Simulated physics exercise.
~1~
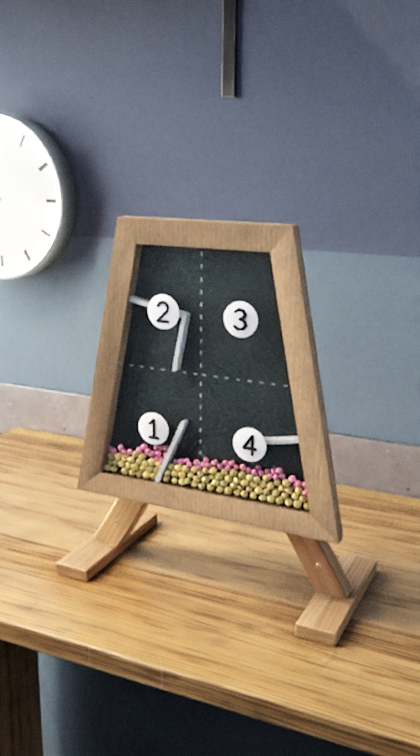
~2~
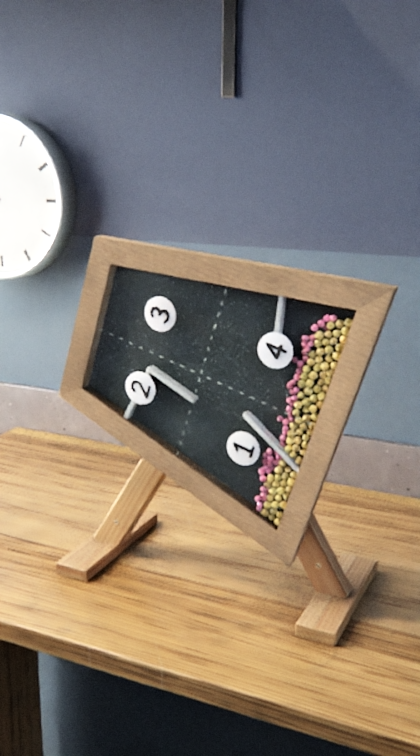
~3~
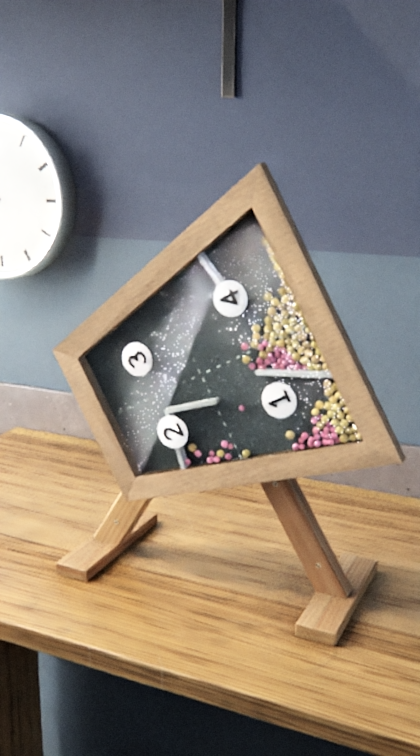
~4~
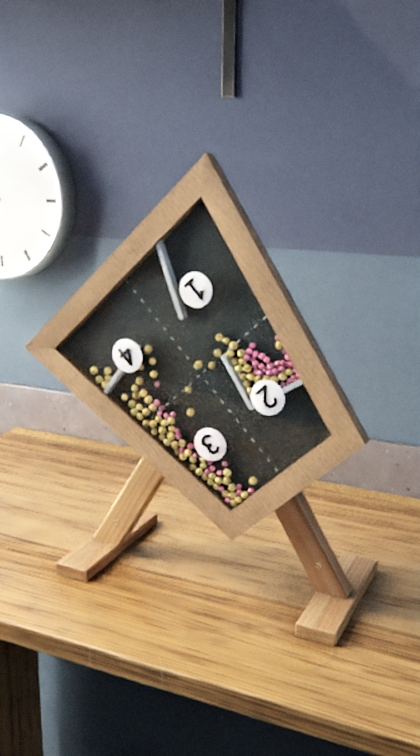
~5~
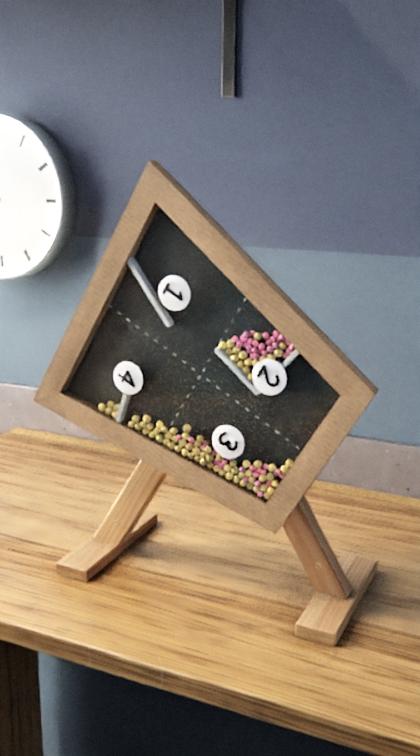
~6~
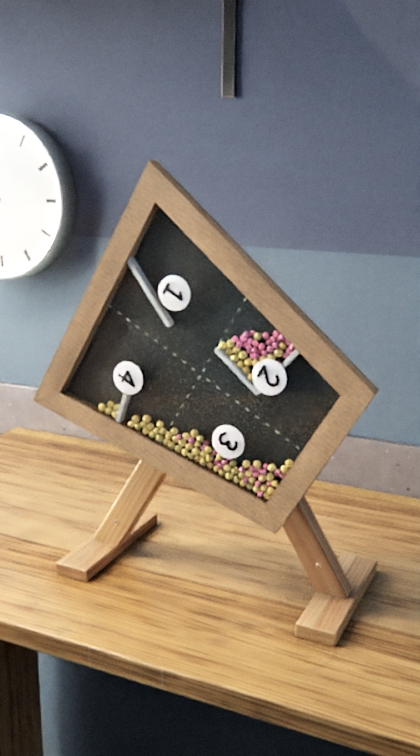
A wooden-framed case turns anticlockwise, spilling yellow and pink beads that settle mostly in quarter three.
